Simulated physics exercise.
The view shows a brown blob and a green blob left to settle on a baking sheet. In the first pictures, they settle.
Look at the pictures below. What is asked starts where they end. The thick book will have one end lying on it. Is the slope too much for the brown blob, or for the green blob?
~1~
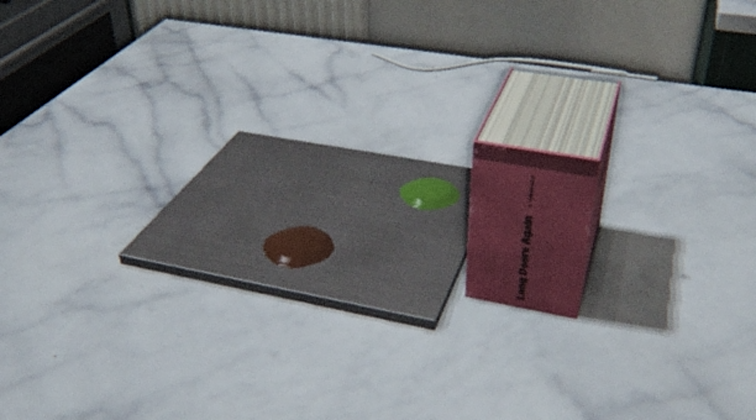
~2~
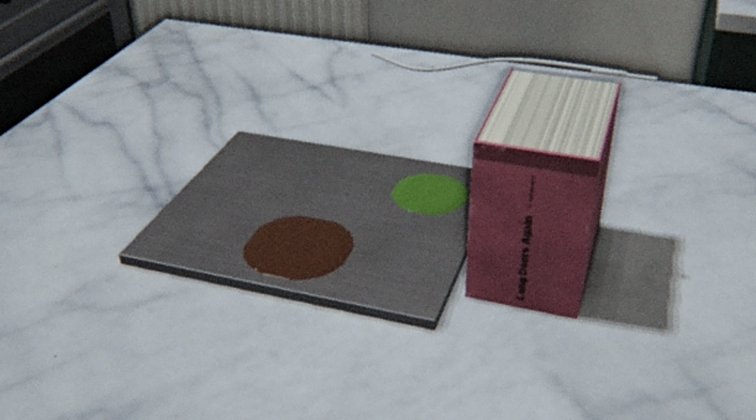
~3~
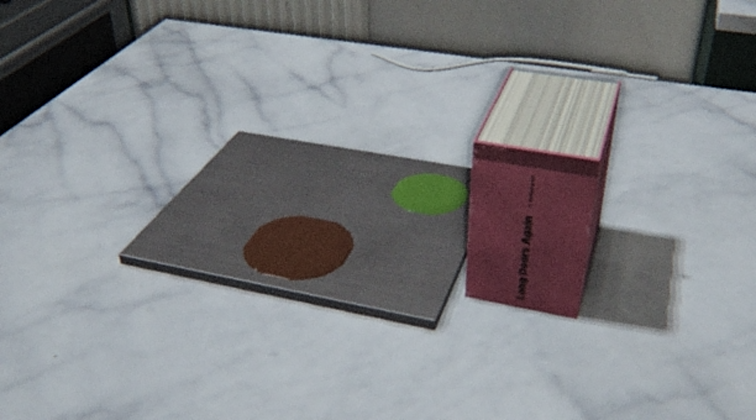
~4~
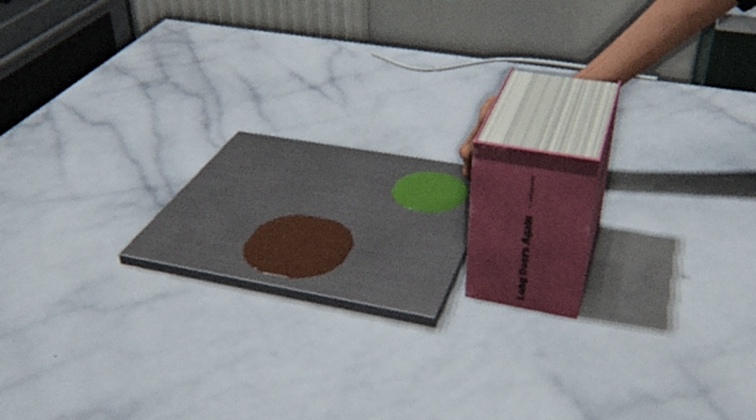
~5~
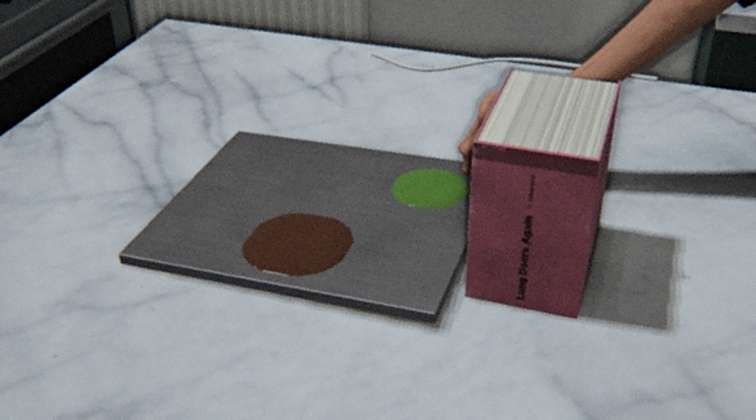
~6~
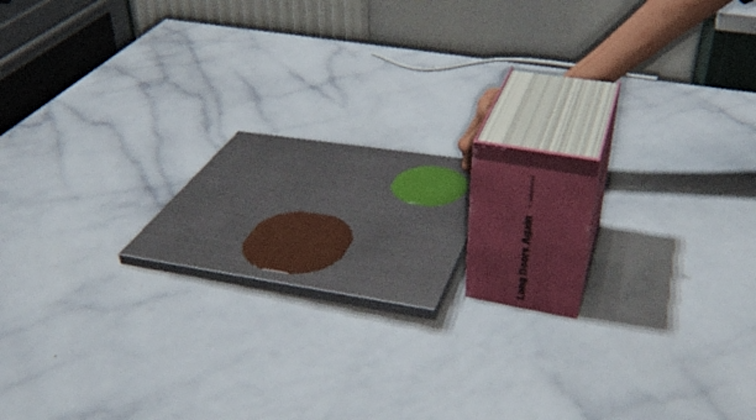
The brown blob? It slips off. The green blob stays put.
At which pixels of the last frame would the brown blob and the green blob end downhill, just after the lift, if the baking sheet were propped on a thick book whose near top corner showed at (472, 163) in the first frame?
The first tip is at (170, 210), the second at (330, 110).
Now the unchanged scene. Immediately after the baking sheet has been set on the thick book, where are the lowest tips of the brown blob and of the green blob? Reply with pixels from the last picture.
First (162, 210), then (318, 97).
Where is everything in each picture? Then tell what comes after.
The baking sheet lies flat; brown blob (298, 243) a low mound; green blob (430, 190) a low mound; thick book (527, 234), in the first frame.
They settle; brown blob (299, 245) spread thin; green blob (430, 191) spread thin, in the second frame.
At rest; brown blob (299, 245) spread thin; green blob (430, 191) spread thin, in the third frame.
A hand takes the end; brown blob (299, 244) spread thin; green blob (430, 189) spread thin, in the fourth frame.
The end is rising; brown blob (298, 242) spread thin; green blob (429, 186) spread thin, in the fifth frame.
The baking sheet slopes by about 2°; brown blob (297, 240) spread thin; green blob (430, 184) spread thin; thick book (527, 234), in the sixth frame.
Shortly, slope about 34°; the brown blob has crept down a long way; the green blob has crept a little.
Then, the brown blob is dripping off the low end; the green blob has crept down a long way.
At the finish, slope about 34°; the brown blob is dripping off the low end; the green blob has crept down a long way.
